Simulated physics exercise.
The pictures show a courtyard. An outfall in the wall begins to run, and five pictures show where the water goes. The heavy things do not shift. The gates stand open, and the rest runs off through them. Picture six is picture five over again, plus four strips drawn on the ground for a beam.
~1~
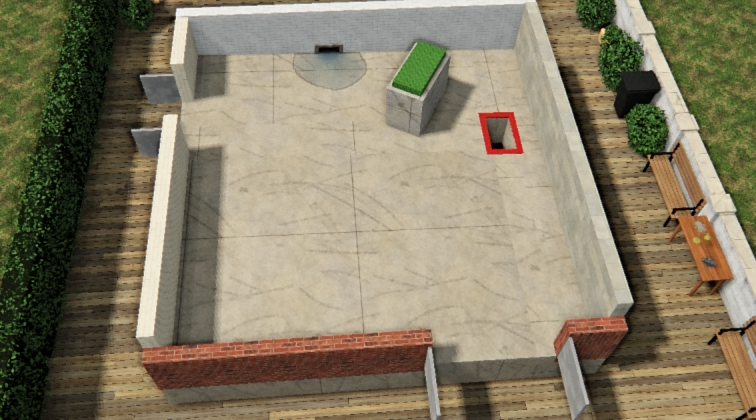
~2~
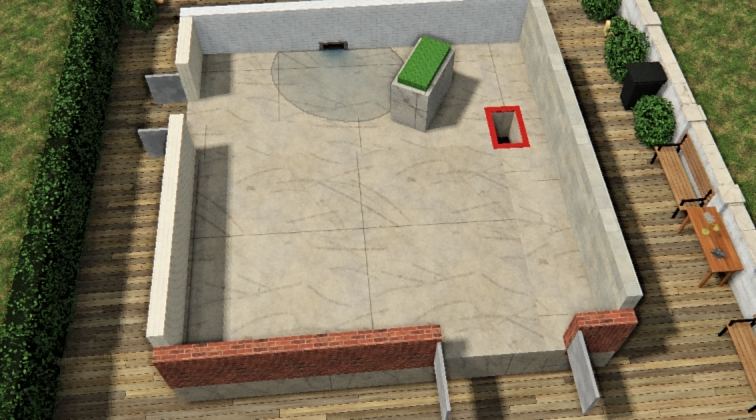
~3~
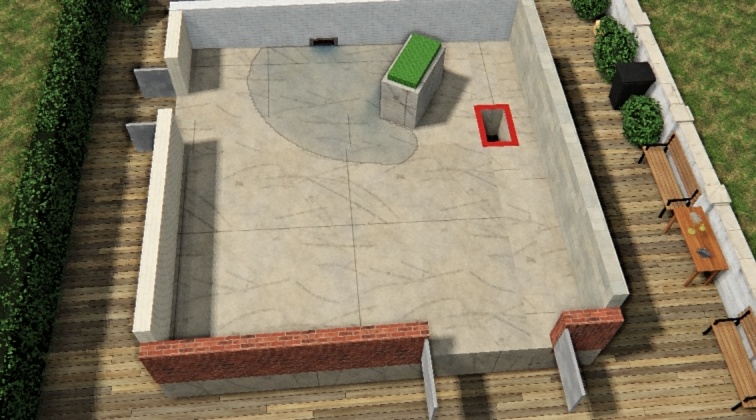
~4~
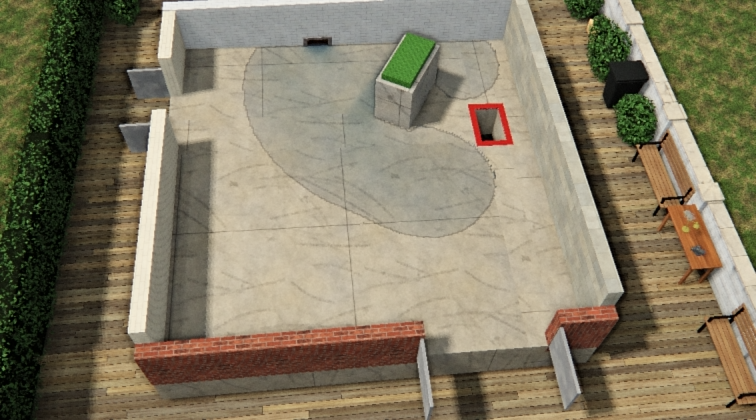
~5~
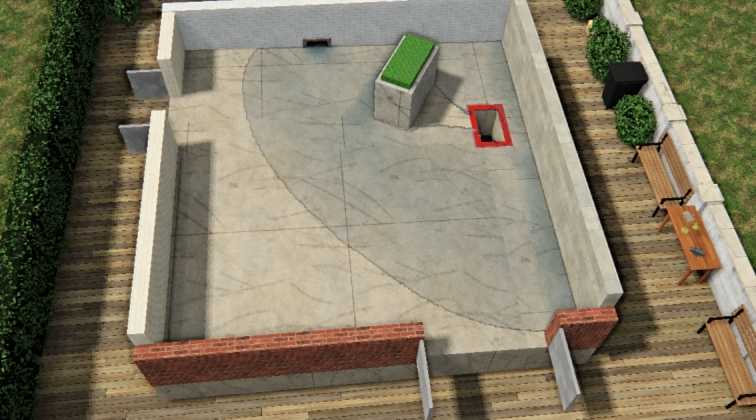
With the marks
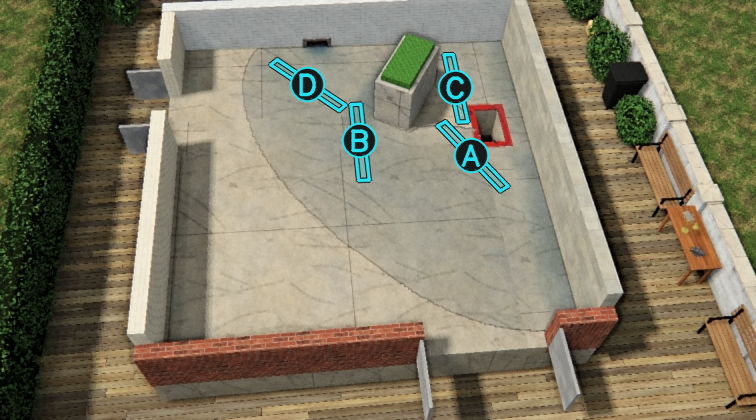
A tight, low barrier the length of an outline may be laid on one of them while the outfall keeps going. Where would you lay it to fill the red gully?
D works best here.
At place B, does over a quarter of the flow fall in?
No.
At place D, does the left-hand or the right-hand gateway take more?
The right one.
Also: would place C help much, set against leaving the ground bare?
No, hardly at all.
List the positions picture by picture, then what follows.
The first picture shows outfall at (329, 49); red gully at (501, 133); open gate at (491, 346); open gate at (192, 126); front seen at (319, 84), 3 % of the ground wet; red gully still dry.
The second picture shows front seen at (366, 117), 10 % of the ground wet; red gully still dry.
The third picture shows front seen at (409, 152), 19 % of the ground wet; red gully still dry.
The fourth picture shows front seen at (469, 219), 36 % of the ground wet; red gully still dry.
The fifth picture shows front seen at (550, 295), 56 % of the ground wet; red gully taking water.
On the marked copy, A from (441, 123) to (504, 188); B from (363, 180) to (355, 104); C from (463, 121) to (448, 54); D from (273, 62) to (342, 107).
With A, about 18 % of the stream goes into the red gully, about 82 % out by the gates.
With B, about 18 % of the stream goes into the red gully, about 82 % out by the gates.
With C, about 18 % of the stream goes into the red gully, about 82 % out by the gates.
With D, about 27 % of the stream goes into the red gully, about 73 % out by the gates.
